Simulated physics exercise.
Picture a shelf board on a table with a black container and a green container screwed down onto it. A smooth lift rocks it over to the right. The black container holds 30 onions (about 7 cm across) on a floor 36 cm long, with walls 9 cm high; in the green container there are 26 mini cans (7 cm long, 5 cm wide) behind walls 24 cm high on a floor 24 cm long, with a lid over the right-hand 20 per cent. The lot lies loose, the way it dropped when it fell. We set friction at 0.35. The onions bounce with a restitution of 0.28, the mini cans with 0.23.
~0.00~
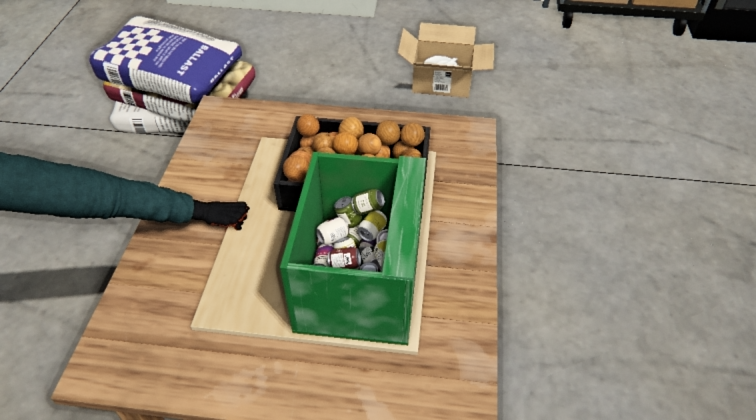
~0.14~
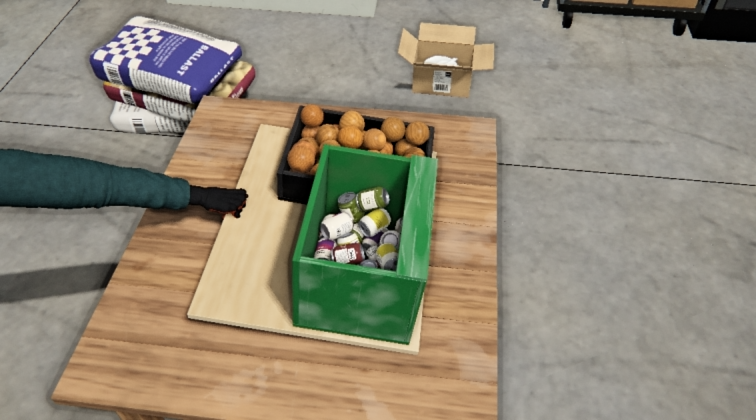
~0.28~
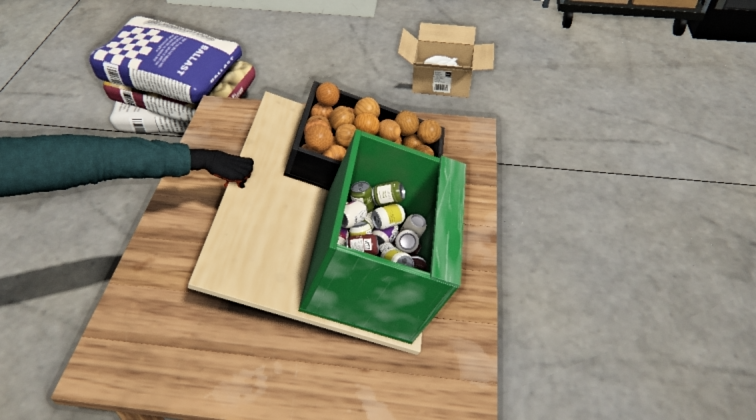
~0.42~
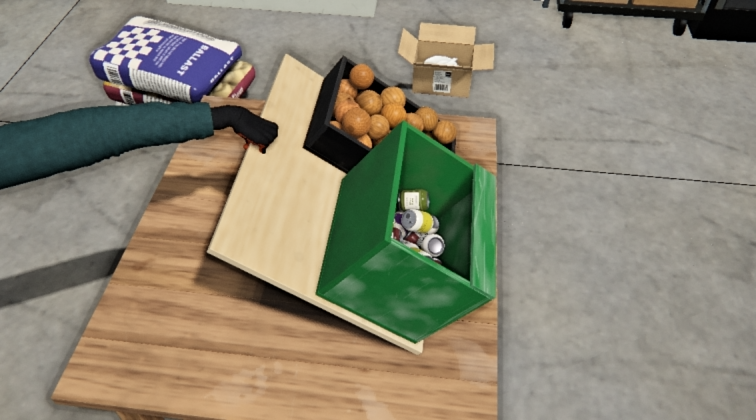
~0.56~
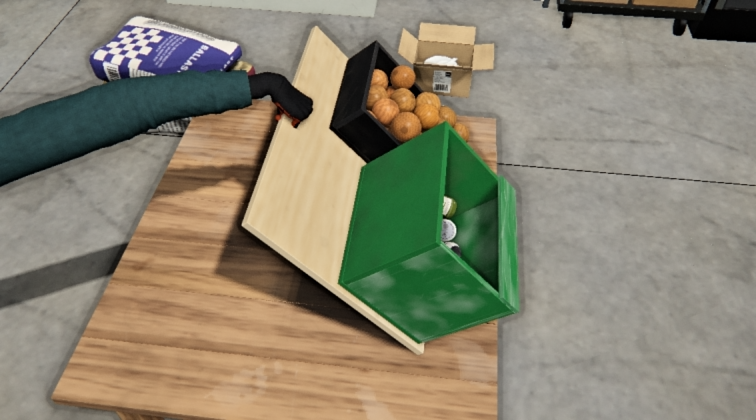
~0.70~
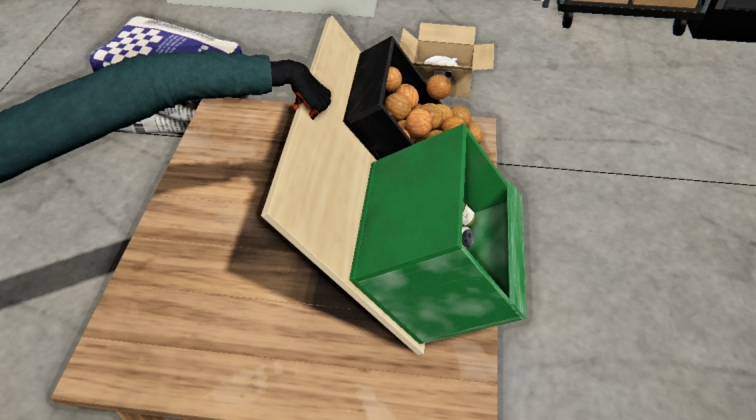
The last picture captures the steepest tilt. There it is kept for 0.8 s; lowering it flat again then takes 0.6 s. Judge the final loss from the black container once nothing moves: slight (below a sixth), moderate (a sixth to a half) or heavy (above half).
Moderate, a sixth to a half.
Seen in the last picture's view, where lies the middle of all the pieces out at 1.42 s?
(531, 336).
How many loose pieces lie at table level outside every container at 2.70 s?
I'd guess near 1.
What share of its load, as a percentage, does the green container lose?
Green container - about 0 per cent.
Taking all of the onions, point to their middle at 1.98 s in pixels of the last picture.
In the last picture they centre on about (412, 172).
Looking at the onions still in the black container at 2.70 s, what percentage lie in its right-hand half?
70 per cent, about.
After 1.02 s, tilt 55°; black container 19 in, 11 out and green container 26 in, 0 out.
After 1.42 s, tilt 55°; black container 18 in, 12 out and green container 26 in, 0 out.
After 1.98 s, tilt 6°; black container 18 in, 12 out and green container 26 in, 0 out.
Final count (at 2.70 s), black container 18 in, 12 out and green container 26 in, 0 out. Asked share, 12 of 30, 40 per cent.
